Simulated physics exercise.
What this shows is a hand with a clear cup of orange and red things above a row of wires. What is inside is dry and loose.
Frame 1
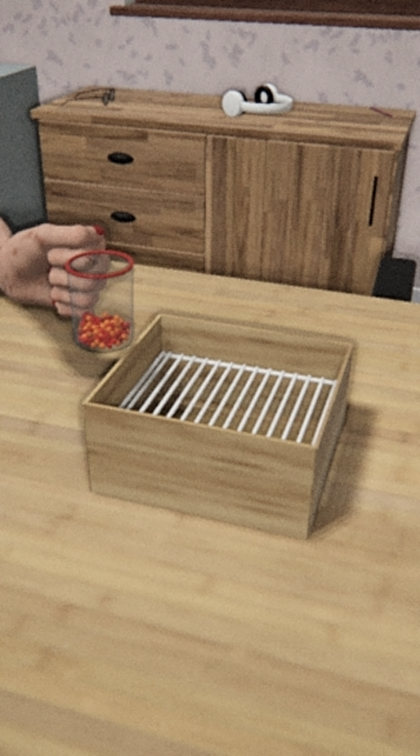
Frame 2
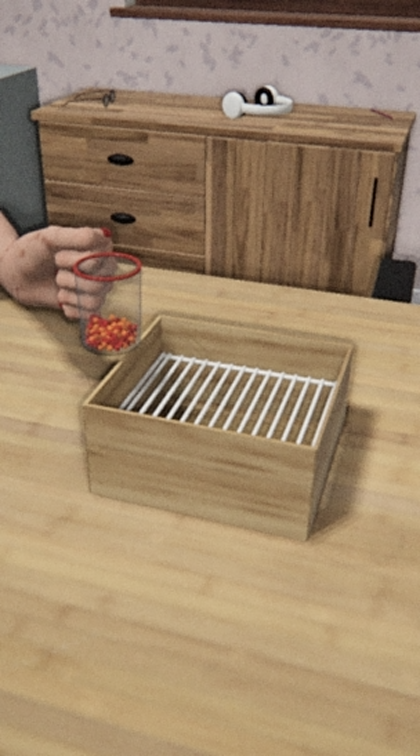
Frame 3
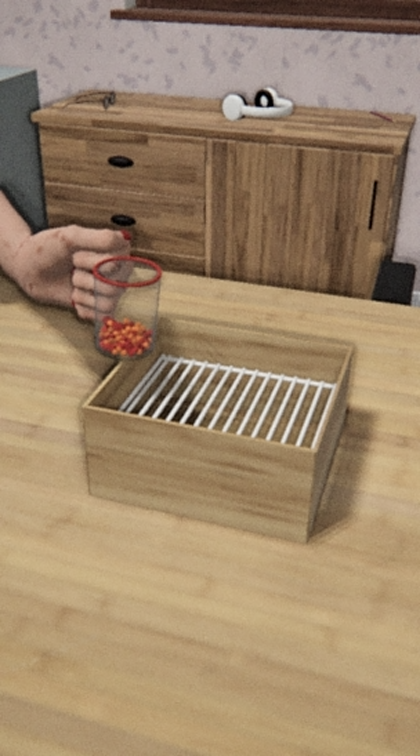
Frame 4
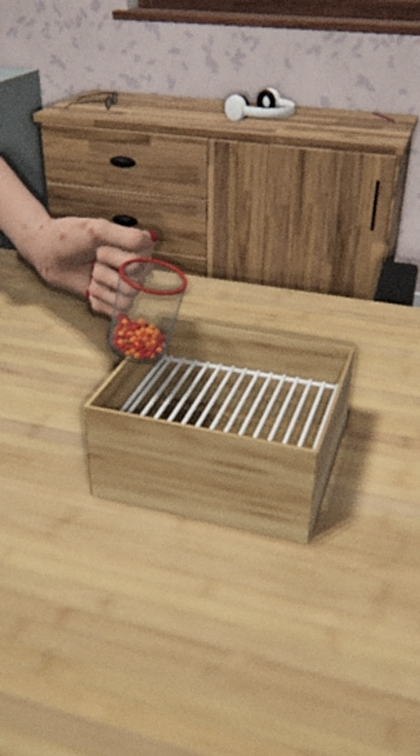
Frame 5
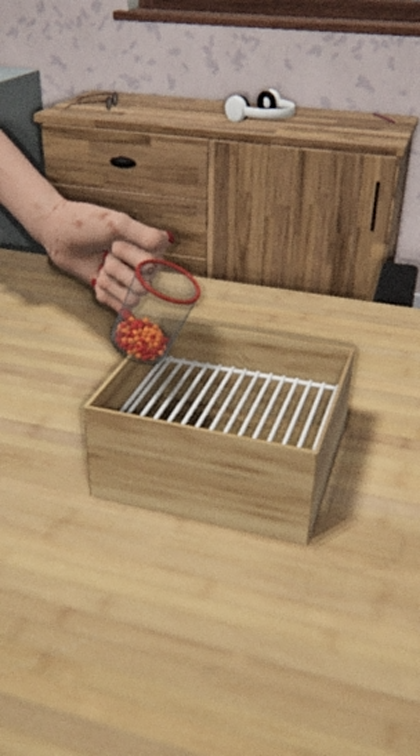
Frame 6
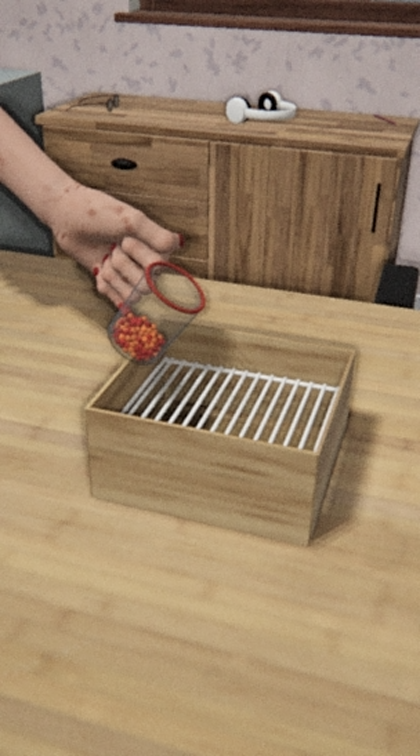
Above a wooden box on a table, a hand moves a clear cup right and tilts it.
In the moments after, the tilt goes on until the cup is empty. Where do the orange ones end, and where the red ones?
The orange pieces make it through; the red pieces make it through.
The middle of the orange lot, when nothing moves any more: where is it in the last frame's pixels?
At about (222, 452).
Then, 0.47 s on from there, orange ones, the whole lot in the cup; red ones, the whole lot in the cup.
Then, 0.89 s on from there, orange ones, all but a few in the cup, only a few on or over the wires; red ones, the whole lot in the cup.
Then, 1.24 s on from there, orange ones, near a quarter on or over the wires, the bulk under the rack; red ones, a little on or over the wires, the bulk under the rack.
In the end, orange ones, the whole lot under the rack; red ones, the whole lot under the rack.
